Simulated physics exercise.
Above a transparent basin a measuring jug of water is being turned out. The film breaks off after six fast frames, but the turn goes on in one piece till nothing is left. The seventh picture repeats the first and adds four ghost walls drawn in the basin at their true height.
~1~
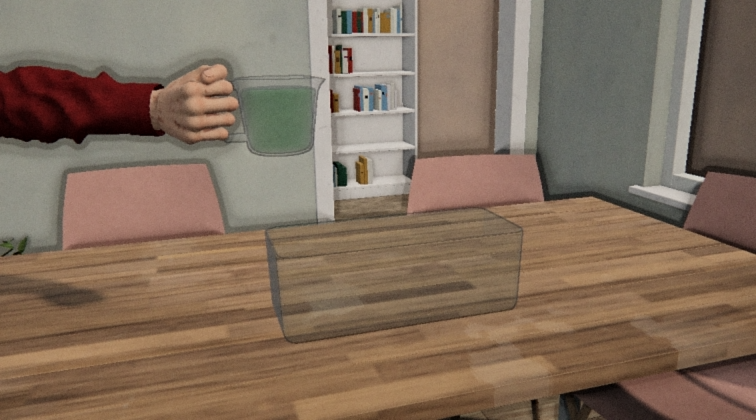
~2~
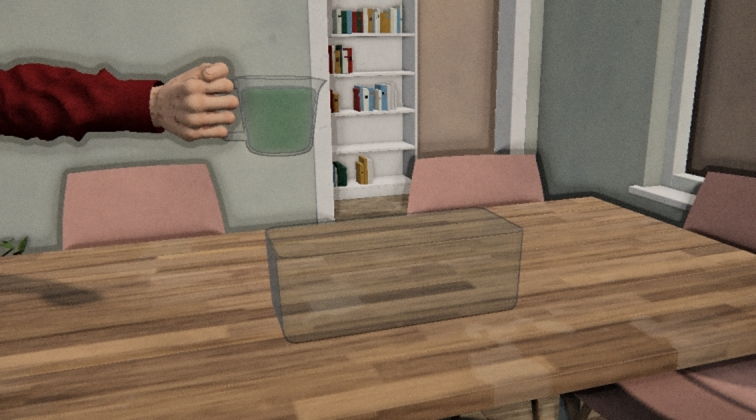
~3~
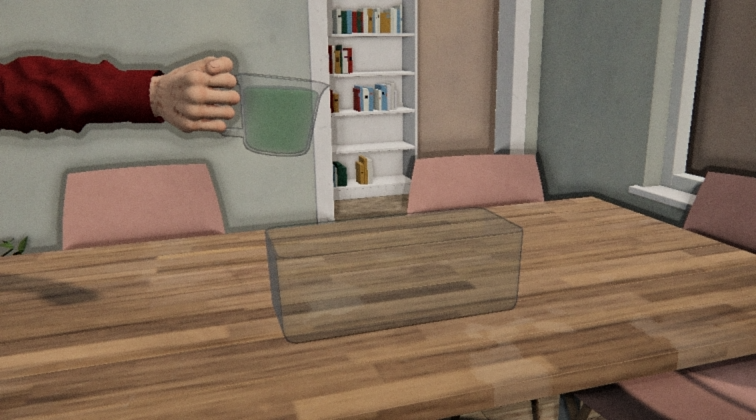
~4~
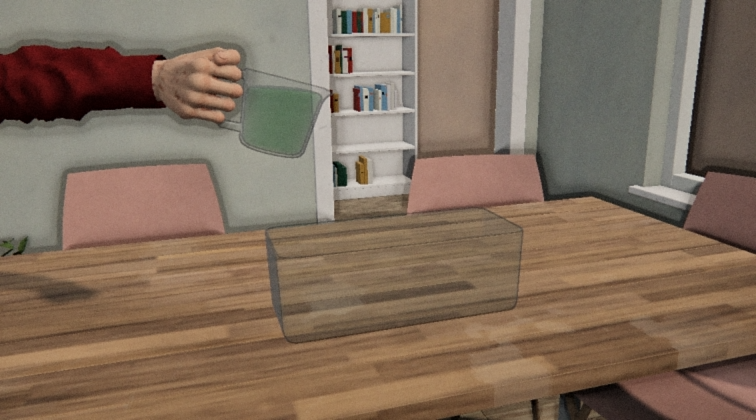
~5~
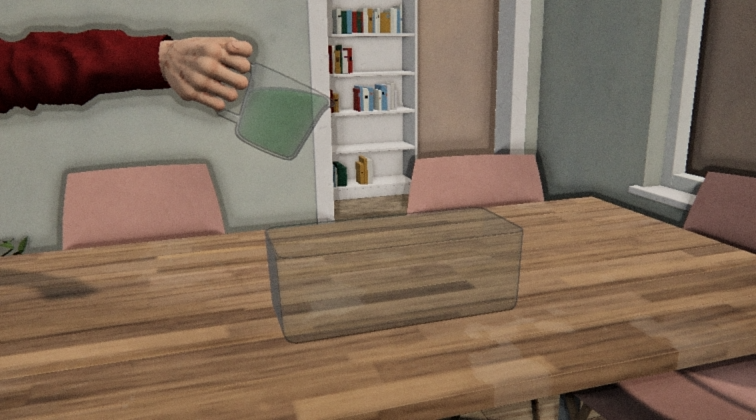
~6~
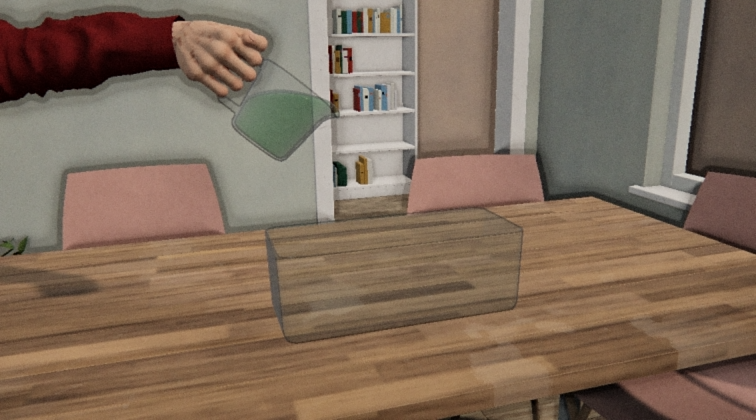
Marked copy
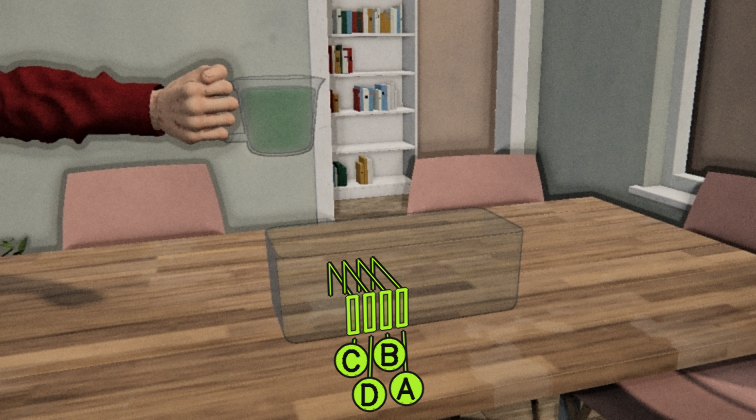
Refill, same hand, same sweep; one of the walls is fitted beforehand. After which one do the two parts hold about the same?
B works best here.
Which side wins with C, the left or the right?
The right one.
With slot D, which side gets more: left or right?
More ends on the right.
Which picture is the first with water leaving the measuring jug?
Picture 6.
On the marked copy, A at (403, 331); B at (387, 334); C at (354, 339); D at (371, 336).
If A is chosen, about 79 % ends left of the wall and 16 % right of it; 4 % is lost outside.
If B is chosen, about 52 % ends left of the wall and 45 % right of it.
If C is chosen, about 4 % ends left of the wall and 94 % right of it.
If D is chosen, about 14 % ends left of the wall and 84 % right of it.
